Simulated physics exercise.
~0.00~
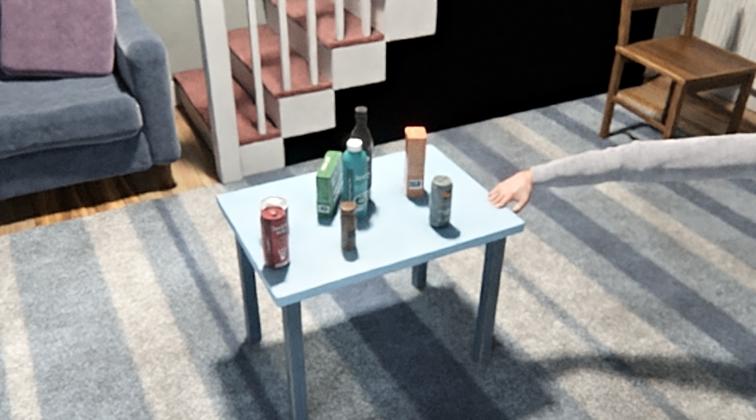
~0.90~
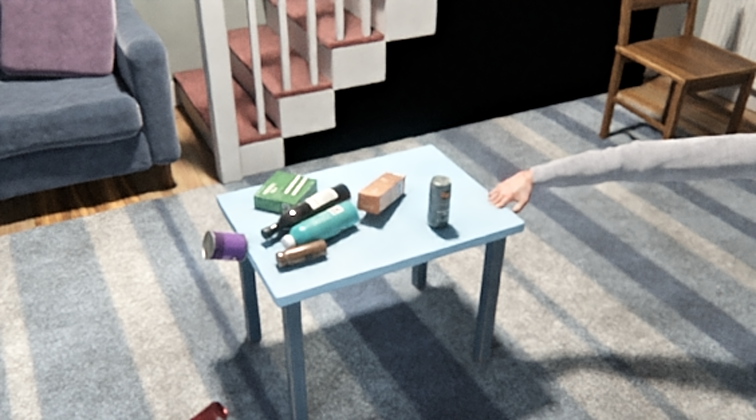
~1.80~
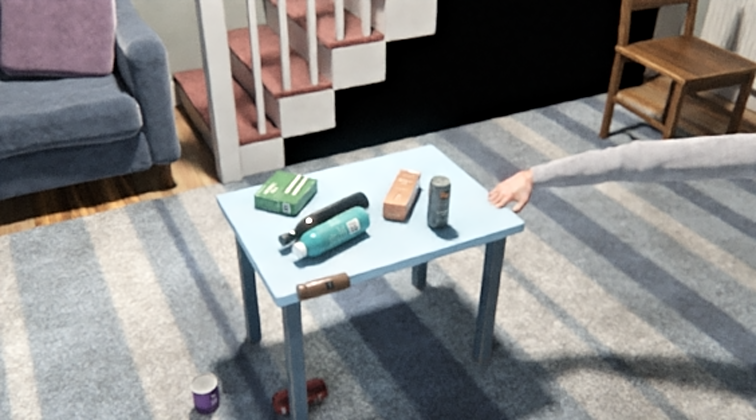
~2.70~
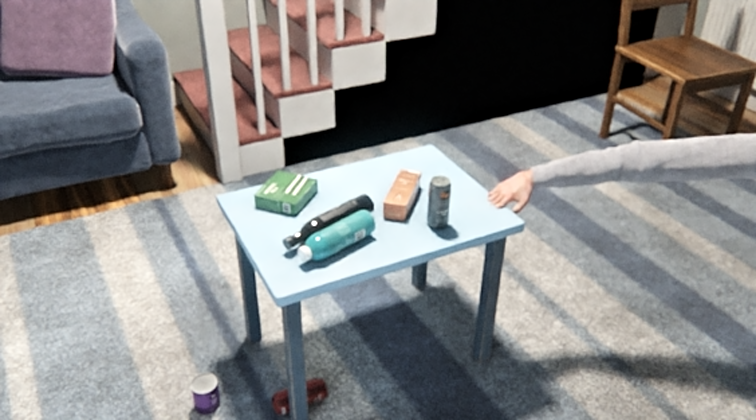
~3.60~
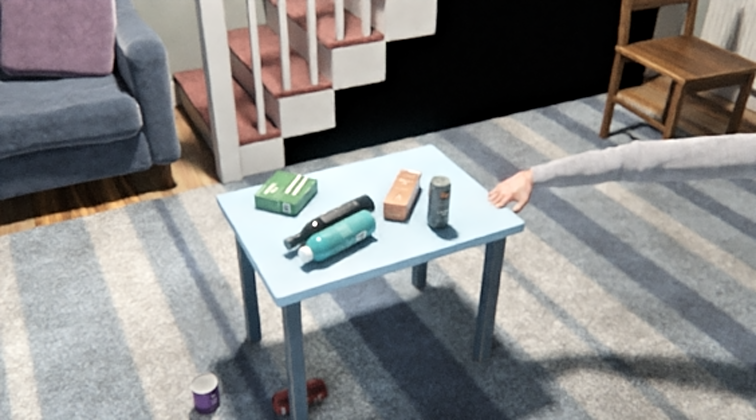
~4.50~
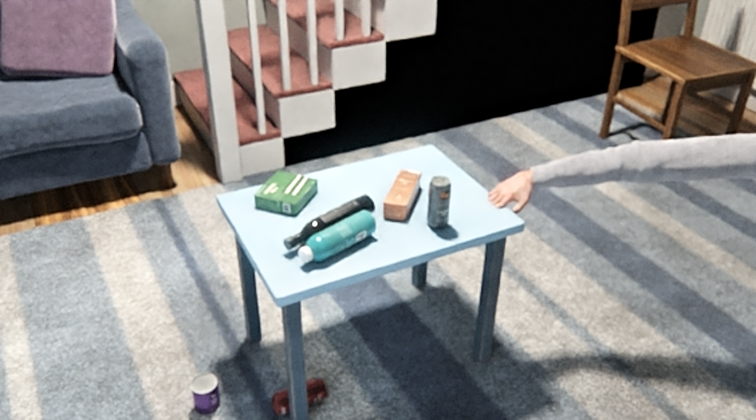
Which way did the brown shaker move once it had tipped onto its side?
It moved down in the view, toward the near edge of the table, and then went out of sight.
